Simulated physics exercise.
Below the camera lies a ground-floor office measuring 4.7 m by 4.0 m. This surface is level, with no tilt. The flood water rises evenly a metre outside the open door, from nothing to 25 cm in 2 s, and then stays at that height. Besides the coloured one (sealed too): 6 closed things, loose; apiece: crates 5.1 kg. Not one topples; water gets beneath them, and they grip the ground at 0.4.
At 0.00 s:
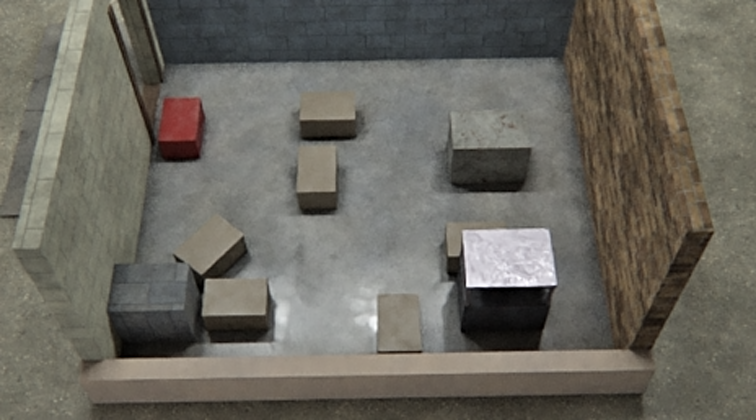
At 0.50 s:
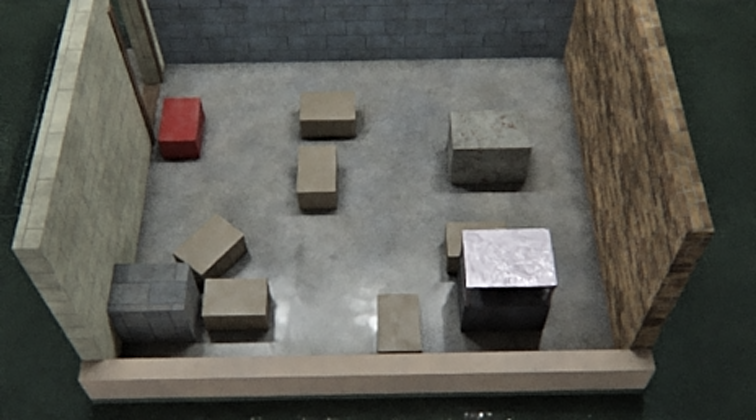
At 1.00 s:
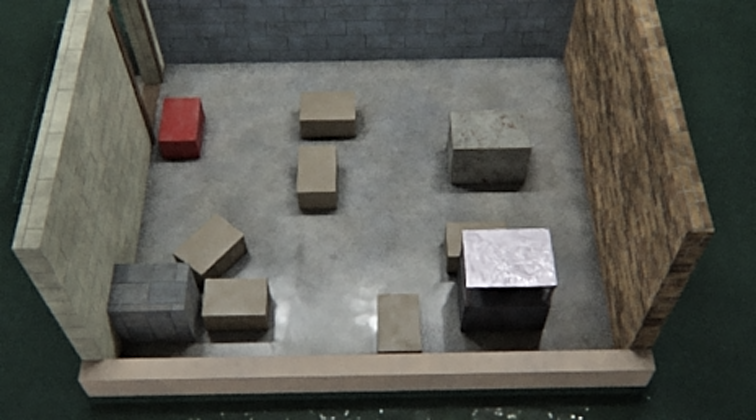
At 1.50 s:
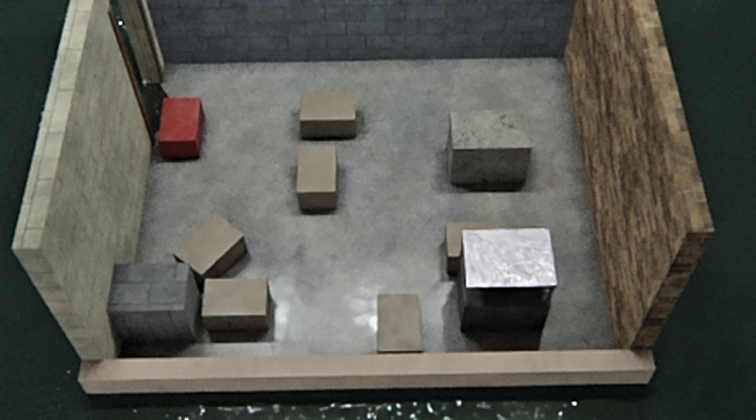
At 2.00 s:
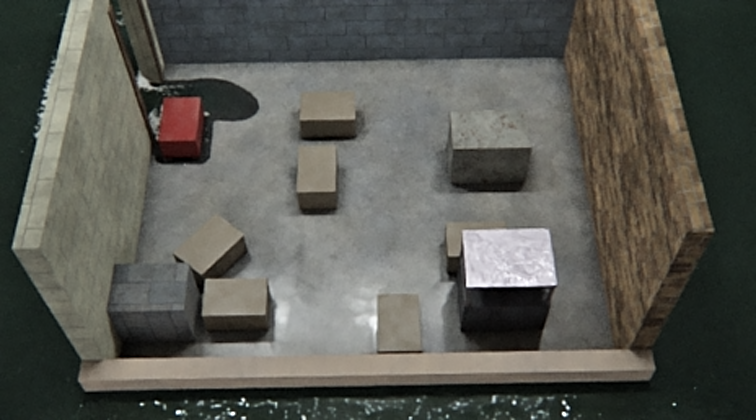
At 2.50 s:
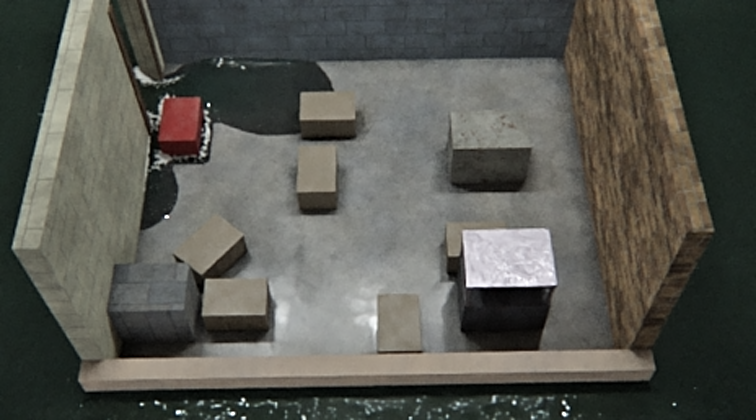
Dark water surrounding a walled room, then seeping in at the back left corner and spreading around a red crate among still boxes.
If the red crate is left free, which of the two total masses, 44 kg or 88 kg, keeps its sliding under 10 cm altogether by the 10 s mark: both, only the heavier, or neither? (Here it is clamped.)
Only the heavier.
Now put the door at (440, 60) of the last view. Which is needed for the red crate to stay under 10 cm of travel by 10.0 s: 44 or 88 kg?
The answer is that the lesser mass suffices.
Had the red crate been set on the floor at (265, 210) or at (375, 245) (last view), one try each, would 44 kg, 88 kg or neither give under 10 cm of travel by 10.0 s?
The first time the lesser option suffices; the second time the lesser option suffices.
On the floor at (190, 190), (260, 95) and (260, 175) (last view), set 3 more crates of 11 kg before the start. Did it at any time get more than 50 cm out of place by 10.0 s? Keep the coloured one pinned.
In turn: Less, more, less.
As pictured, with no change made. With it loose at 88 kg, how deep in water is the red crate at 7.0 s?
Around 8 cm.
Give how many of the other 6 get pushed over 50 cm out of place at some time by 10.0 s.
2.
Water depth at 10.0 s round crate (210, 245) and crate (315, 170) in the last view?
First about 4 cm, second about 3 cm.
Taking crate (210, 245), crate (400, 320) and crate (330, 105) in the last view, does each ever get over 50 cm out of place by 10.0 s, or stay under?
First above the mark, second below the mark, third above the mark.
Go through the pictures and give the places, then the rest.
In the first picture, the red crate at (179, 119) rests on the ground; water covers 0.0 m2; 0 of 7 have shifted.
In the second picture, the red crate at (179, 119), on the bottom; water covers 0.0 m2; 0 of 7 have shifted.
In the third picture, the red crate at (179, 119) rests on the ground; water covers 0.0 m2; 0 of 7 have shifted.
In the fourth picture, the red crate at (179, 119), on the bottom; water covers 0.0 m2; 0 of 7 have shifted.
In the fifth picture, the red crate at (179, 119), on the bottom; 0.6 m2 under water; 0 of 7 have shifted.
In the sixth picture, the red crate at (179, 119), on the bottom; water covers 2.0 m2; 0 of 7 have shifted.
After 3.5 s the red crate would be 51 cm from its start with 44 kg and 0 cm from its start with 88 kg; 8 cm of water round it then.
After 4.5 s the red crate would be 55 cm from its start with 44 kg and 0 cm from its start with 88 kg; 7 cm of water round it then.
After 7.0 s the red crate would be 55 cm from its start with 44 kg and 0 cm from its start with 88 kg; 8 cm of water round it then.
After 10.0 s the red crate would be 55 cm from its start with 44 kg and 0 cm from its start with 88 kg; 8 cm of water round it then.
